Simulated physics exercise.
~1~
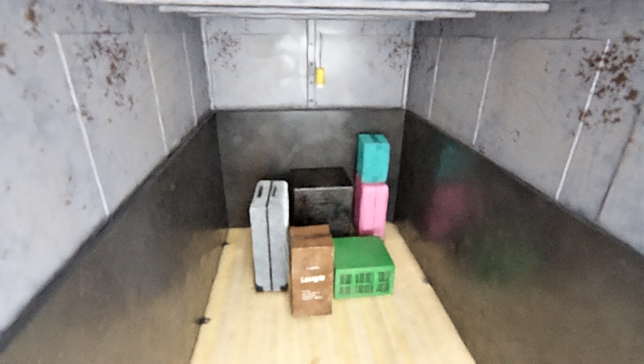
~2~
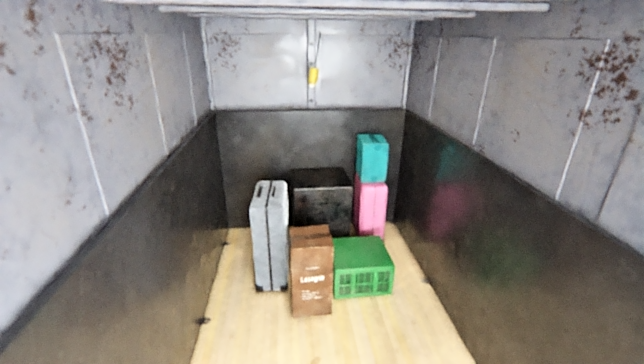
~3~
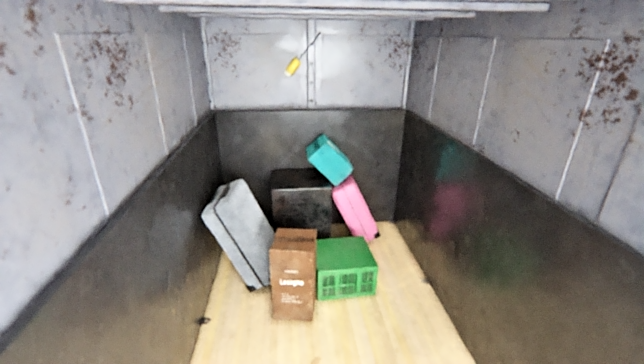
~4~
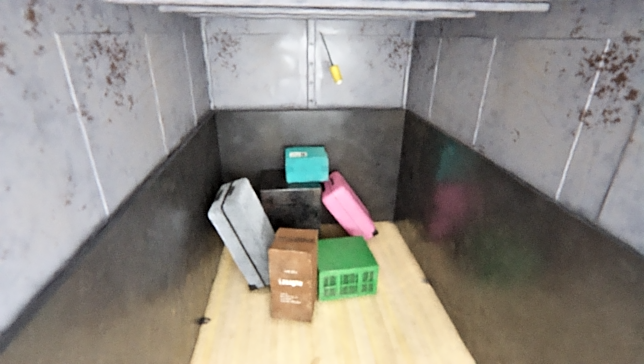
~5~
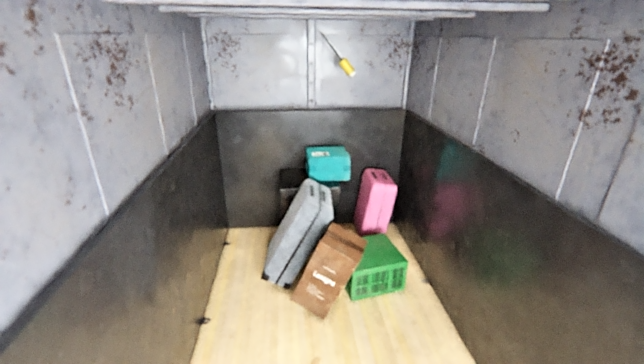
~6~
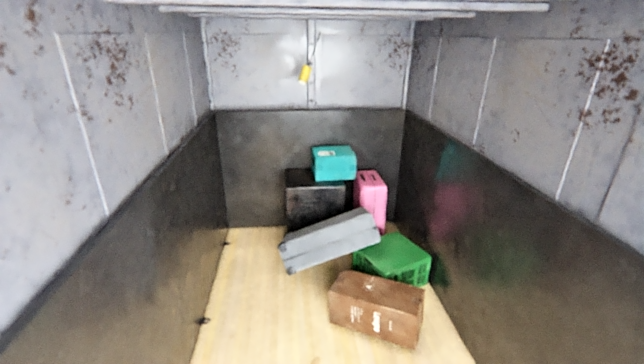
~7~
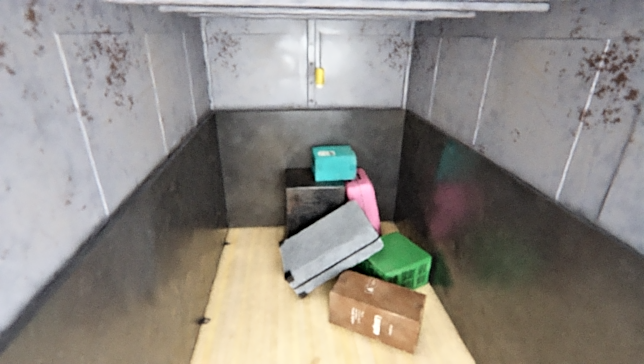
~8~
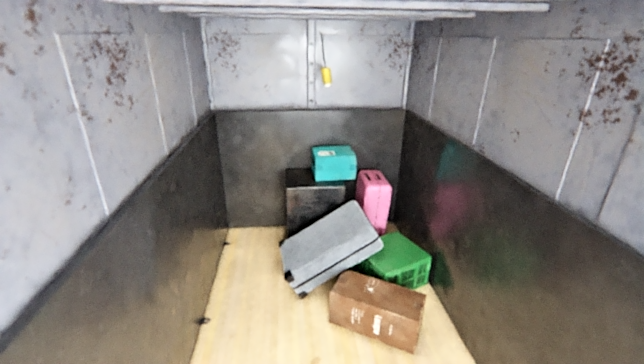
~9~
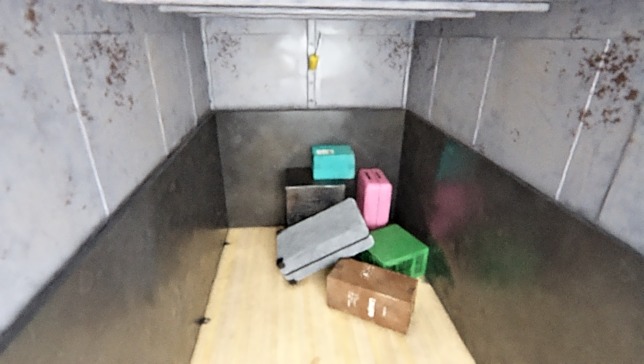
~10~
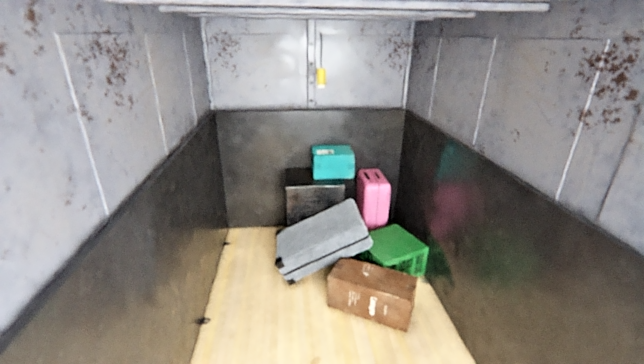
In this clip, luggage and boxes in a van's load bay lurch left, the turquoise box tipping onto the black appliance, then swing right as the grey case and brown box topple; finally the load shifts slightly forward and rests, the pink case and appliance still upright.
